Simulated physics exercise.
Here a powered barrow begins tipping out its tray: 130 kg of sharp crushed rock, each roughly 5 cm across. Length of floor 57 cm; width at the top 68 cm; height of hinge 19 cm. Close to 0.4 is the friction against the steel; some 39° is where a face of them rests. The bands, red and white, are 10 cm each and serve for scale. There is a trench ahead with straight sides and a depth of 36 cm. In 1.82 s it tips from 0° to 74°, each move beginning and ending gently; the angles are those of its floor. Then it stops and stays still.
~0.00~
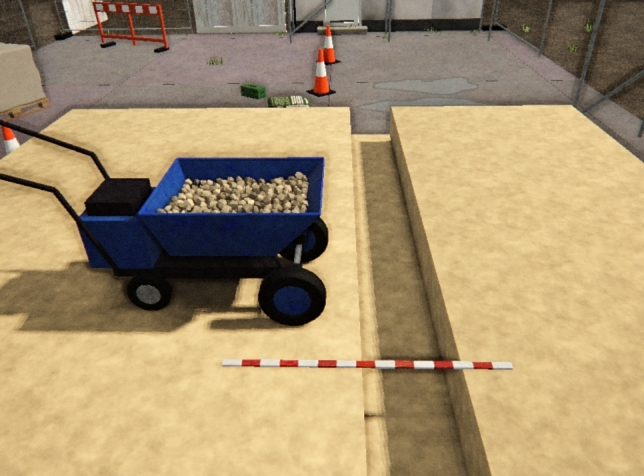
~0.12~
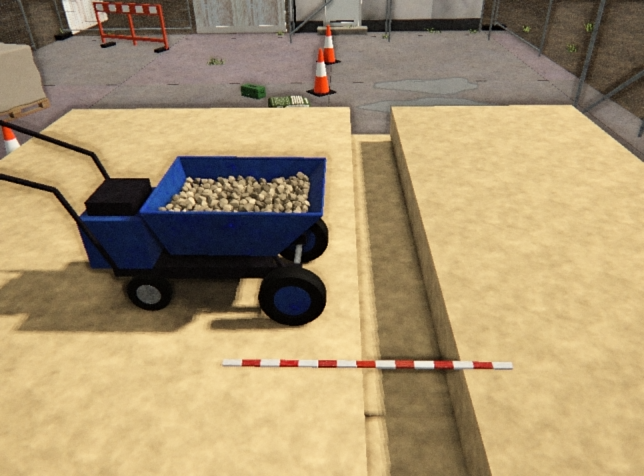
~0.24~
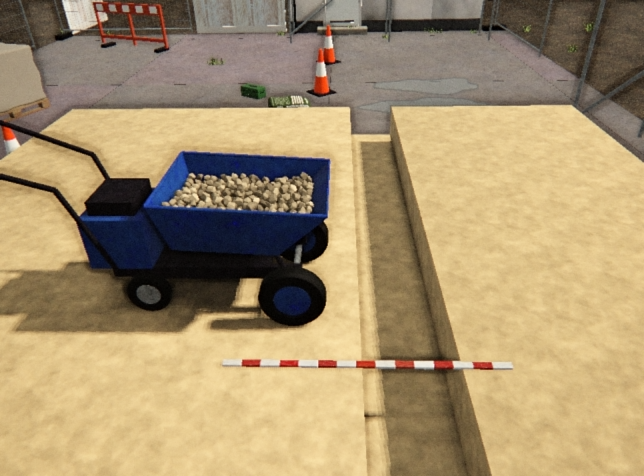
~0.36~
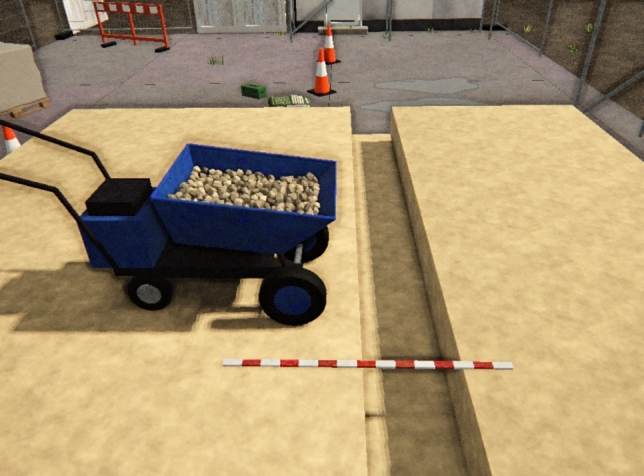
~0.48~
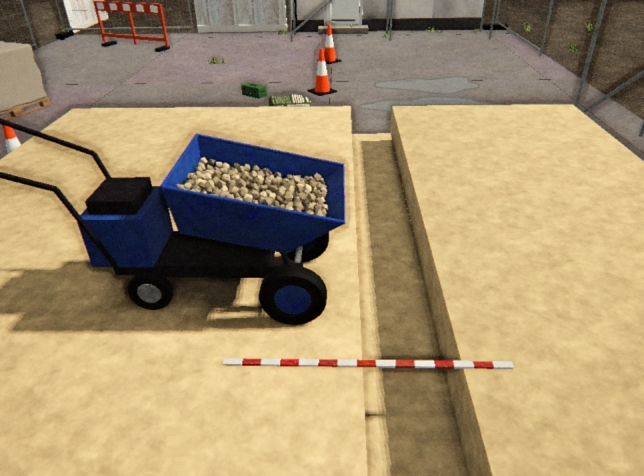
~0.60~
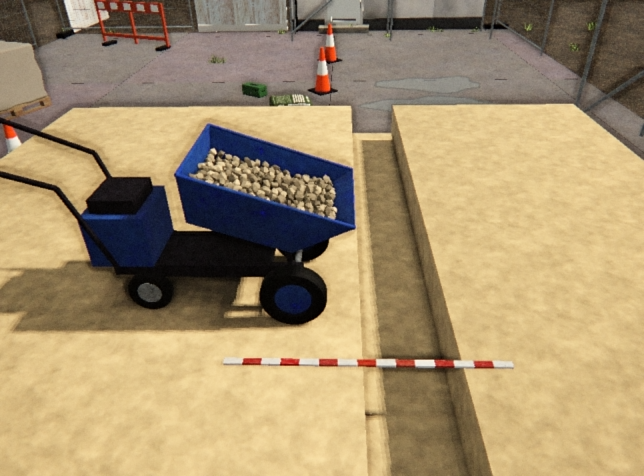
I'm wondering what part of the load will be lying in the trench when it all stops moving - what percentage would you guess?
I would guess about 97 per cent.
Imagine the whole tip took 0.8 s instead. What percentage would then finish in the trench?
Roughly 80 per cent.
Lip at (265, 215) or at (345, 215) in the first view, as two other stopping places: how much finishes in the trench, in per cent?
Close to 100 percent in the first case, 70 percent in the second.
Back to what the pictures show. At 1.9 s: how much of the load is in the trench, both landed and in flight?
I'd put it near 40 per cent.
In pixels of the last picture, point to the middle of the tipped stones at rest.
Roughly (413, 324), I'd say.
After 1.4 s the floor is at 62°; 100 % in the tray; the foremost stones are at (388, 252).
After 1.9 s the floor is at 74°; 58 % in the tray, 41 % in the trench, 1 % past the trench; the foremost stones are at (458, 297).
After 2.3 s the floor is at 74°; 23 % in the tray, 73 % in the trench, 3 % past the trench; the foremost stones are at (499, 309).
After 4.2 s the floor is at 74°; 0 % in the tray, 97 % in the trench, 3 % past the trench; the foremost stones are at (502, 304).
